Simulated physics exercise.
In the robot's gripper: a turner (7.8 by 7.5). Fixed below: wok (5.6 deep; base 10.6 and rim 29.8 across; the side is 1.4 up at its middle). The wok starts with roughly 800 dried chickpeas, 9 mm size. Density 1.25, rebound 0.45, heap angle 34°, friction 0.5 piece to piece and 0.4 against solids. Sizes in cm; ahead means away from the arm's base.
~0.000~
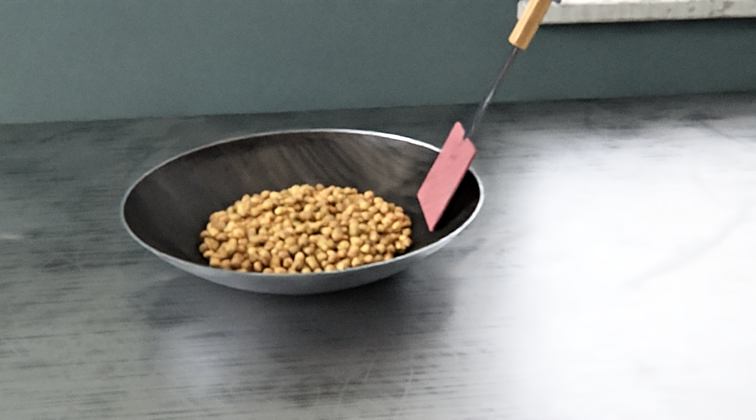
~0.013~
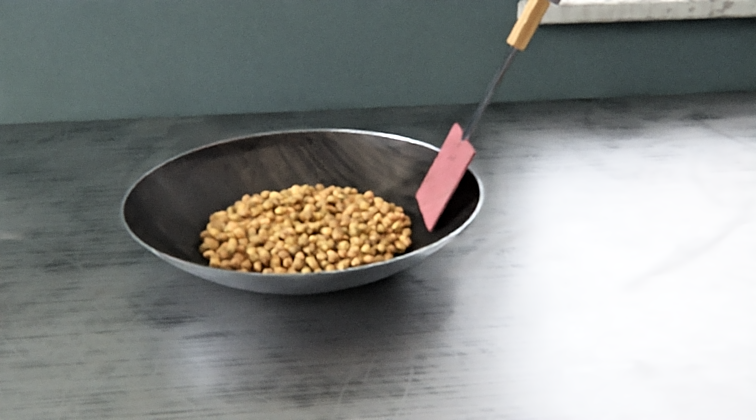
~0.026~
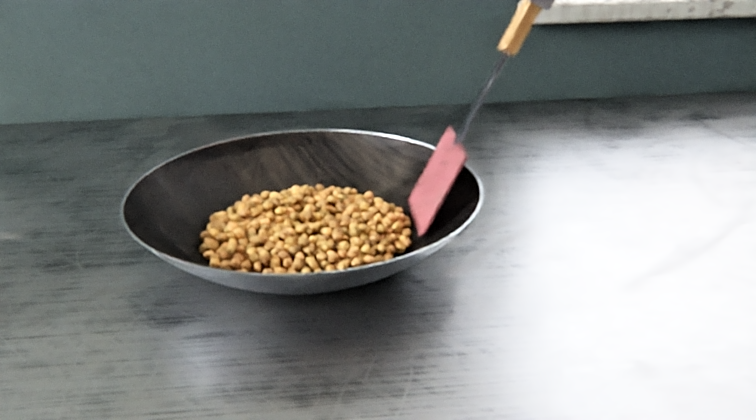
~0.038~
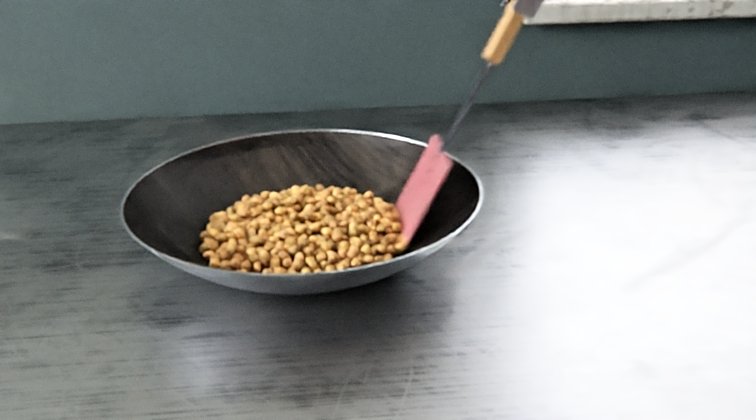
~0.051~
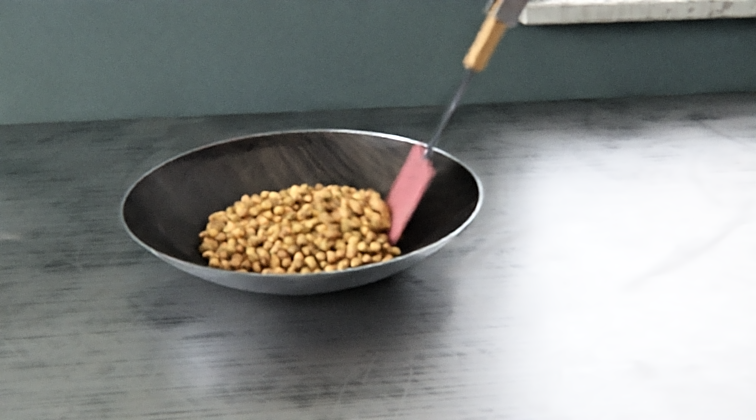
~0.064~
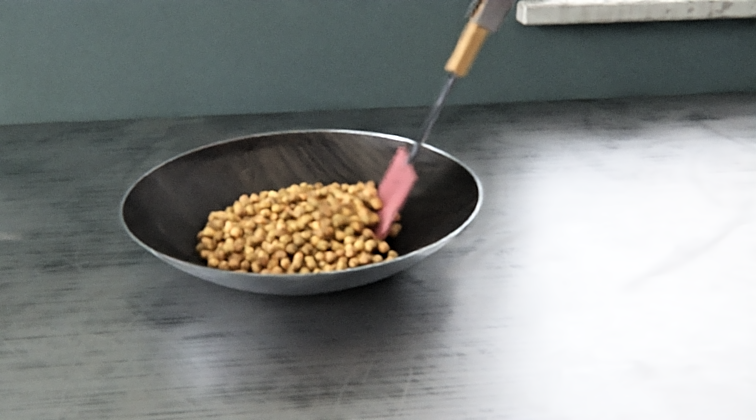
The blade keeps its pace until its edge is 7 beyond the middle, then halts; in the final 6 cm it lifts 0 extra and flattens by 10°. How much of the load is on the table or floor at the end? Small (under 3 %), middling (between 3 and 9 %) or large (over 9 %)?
A middling share, between 3 and 9 %, ends on the table or floor.
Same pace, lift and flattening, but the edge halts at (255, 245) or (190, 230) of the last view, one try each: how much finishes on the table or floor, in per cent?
About 0 and 25 per cent.
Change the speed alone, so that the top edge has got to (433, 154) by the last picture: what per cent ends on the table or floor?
About 0 per cent.
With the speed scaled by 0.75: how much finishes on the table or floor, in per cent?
Some 0 per cent.
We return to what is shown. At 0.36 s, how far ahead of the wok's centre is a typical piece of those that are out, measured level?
About 20 cm.
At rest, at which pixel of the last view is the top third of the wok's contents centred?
Around (185, 217).
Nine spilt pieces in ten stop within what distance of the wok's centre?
About 35 cm.
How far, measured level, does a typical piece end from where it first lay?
Roughly 5 cm.
After 0.10 s, sloping 63°, highest piece 8 above the table; 796 in the wok.
After 0.14 s, sloping 60°, highest piece 11 above the table; 796 in the wok.
After 0.36 s, sloping 53°, highest piece 7 above the table; 748 in the wok, 33 on the table or floor, 15 on the blade or in flight.
After 1.41 s, sloping 53°, highest piece 6 above the table; 748 in the wok, 48 on the table or floor.
In the end, 748 in the wok, 48 on the table or floor. That is 6 % on the table or floor.
